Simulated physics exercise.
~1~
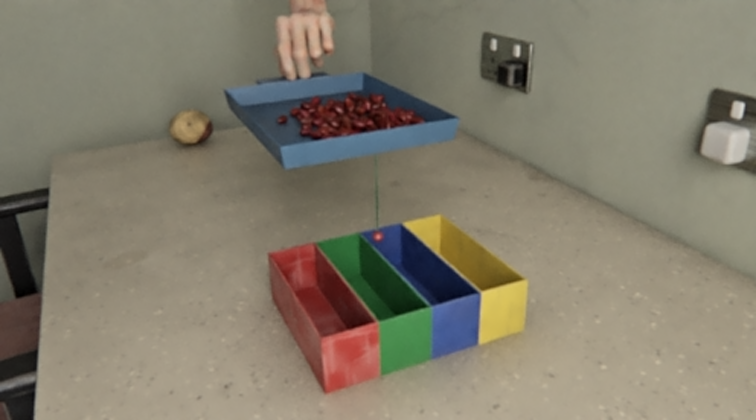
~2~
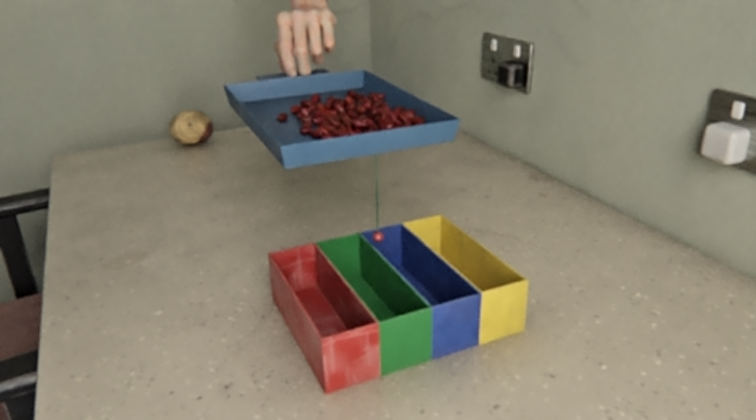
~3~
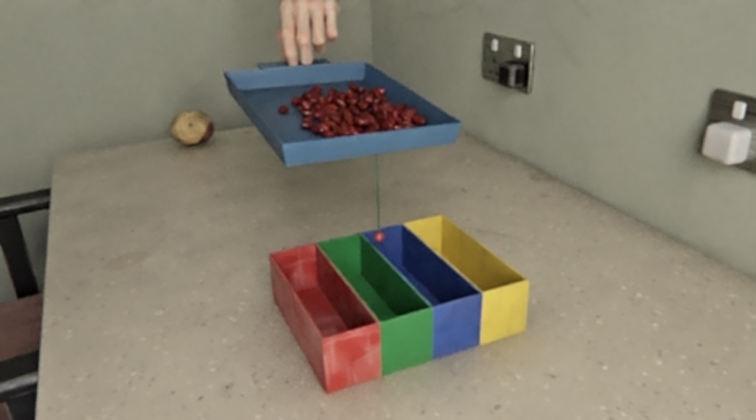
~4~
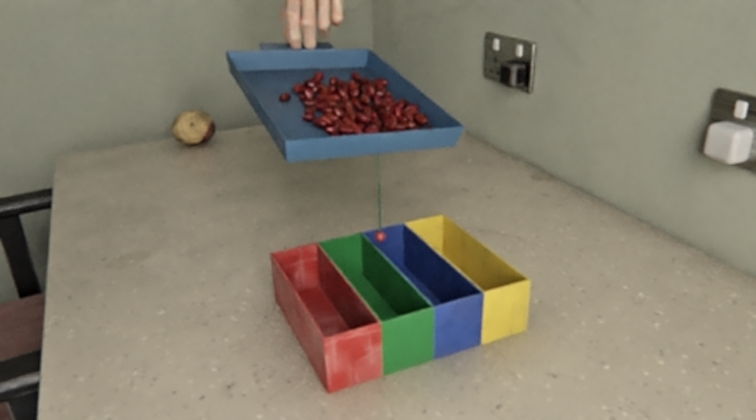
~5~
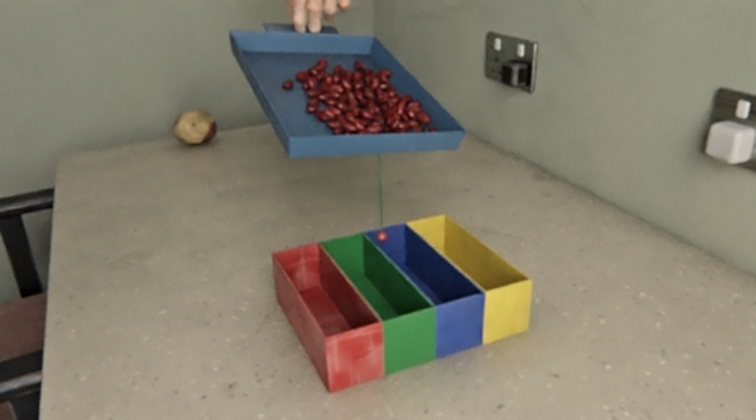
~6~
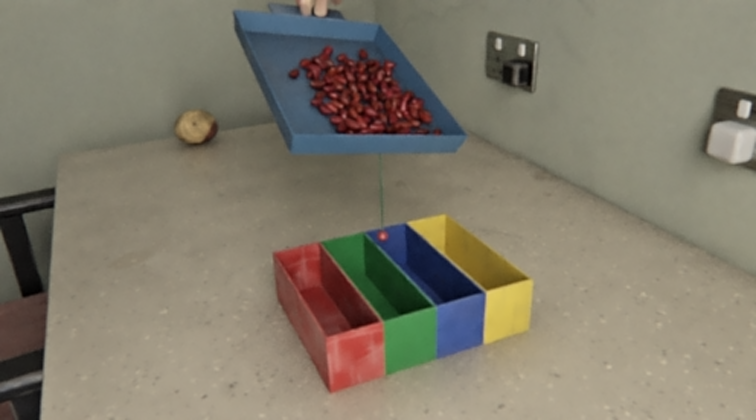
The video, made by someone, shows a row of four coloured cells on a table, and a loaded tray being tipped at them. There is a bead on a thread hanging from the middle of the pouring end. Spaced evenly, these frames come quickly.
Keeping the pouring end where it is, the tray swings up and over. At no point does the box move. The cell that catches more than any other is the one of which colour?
It is the yellow one.
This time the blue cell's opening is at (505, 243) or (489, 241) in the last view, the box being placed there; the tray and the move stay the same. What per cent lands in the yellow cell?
Roughly 0% on the first try and 0% on the second.
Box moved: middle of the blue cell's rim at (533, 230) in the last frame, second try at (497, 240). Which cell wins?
Try 1: Red. Try 2: The green one.
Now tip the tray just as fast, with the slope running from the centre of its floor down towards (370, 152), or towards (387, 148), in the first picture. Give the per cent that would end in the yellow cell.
Lab note: Try 1 = 20 %, try 2 = 40 %.
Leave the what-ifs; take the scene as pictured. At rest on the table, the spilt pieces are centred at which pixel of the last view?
Centre at rest: About (517, 271).
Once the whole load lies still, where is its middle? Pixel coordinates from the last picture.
I'd place the middle at about (461, 284).
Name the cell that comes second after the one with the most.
The answer here is blue.
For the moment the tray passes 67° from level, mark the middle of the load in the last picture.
I'd put the middle of the pieces at roughly (408, 95).
Soon after the last picture, tray tipped steeply; all on the tray.
A little later, tray tipped past a quarter turn; most on the tray; a small part in the yellow cell; a small part falling or outside the box.
Later still, tray tipped past a quarter turn; about two thirds in the yellow cell; about a quarter in the blue cell; a small part falling or outside the box.
At rest, tray tipped past a quarter turn; about two thirds in the yellow cell; about a quarter in the blue cell; none in the red cell; none in the green cell; a small part outside the box.
